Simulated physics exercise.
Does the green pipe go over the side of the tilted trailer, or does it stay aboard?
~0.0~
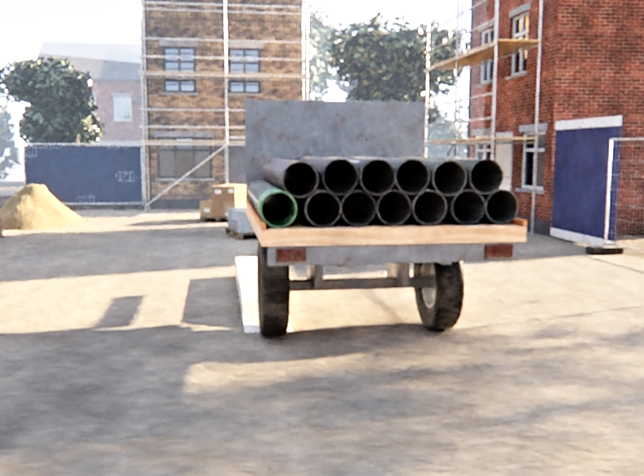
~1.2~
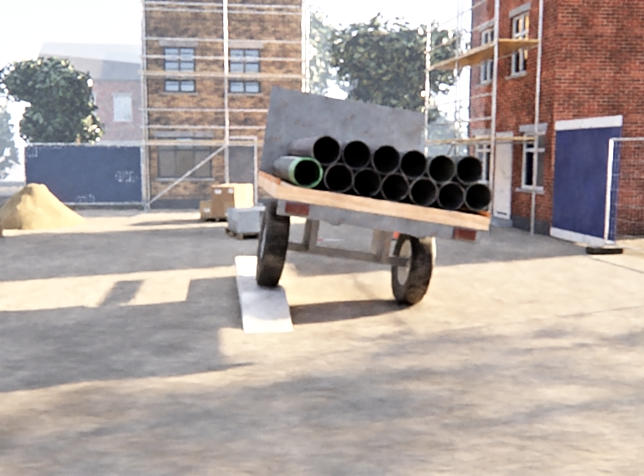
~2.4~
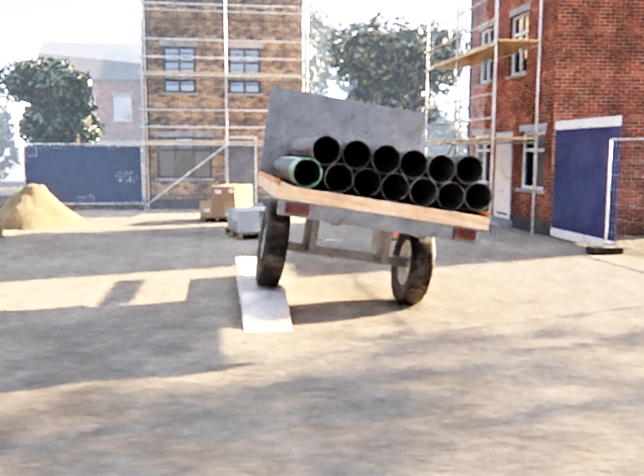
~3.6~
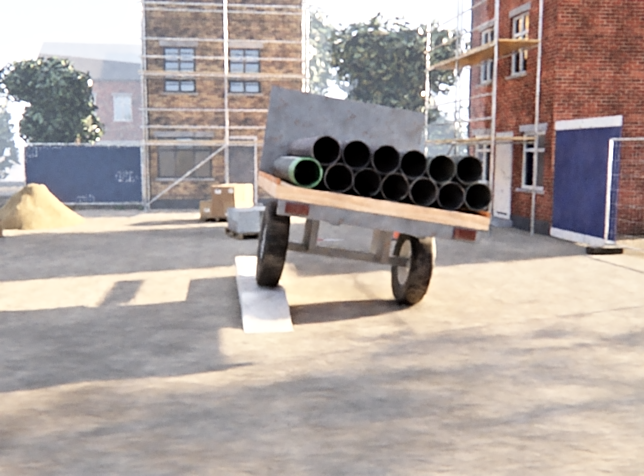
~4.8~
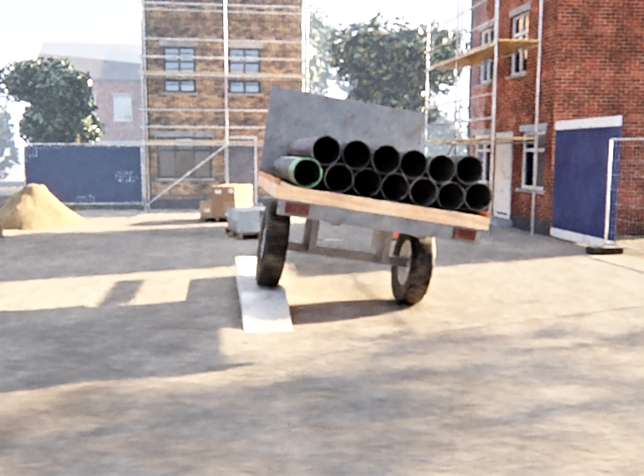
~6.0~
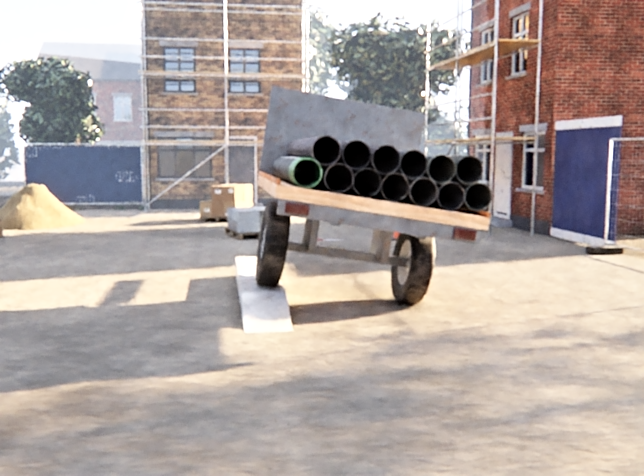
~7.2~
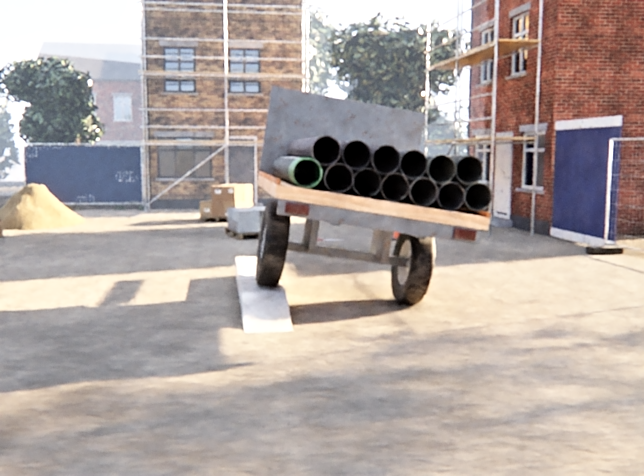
The green pipe stays aboard, resting at the left end of the bottom row on the tilted deck.
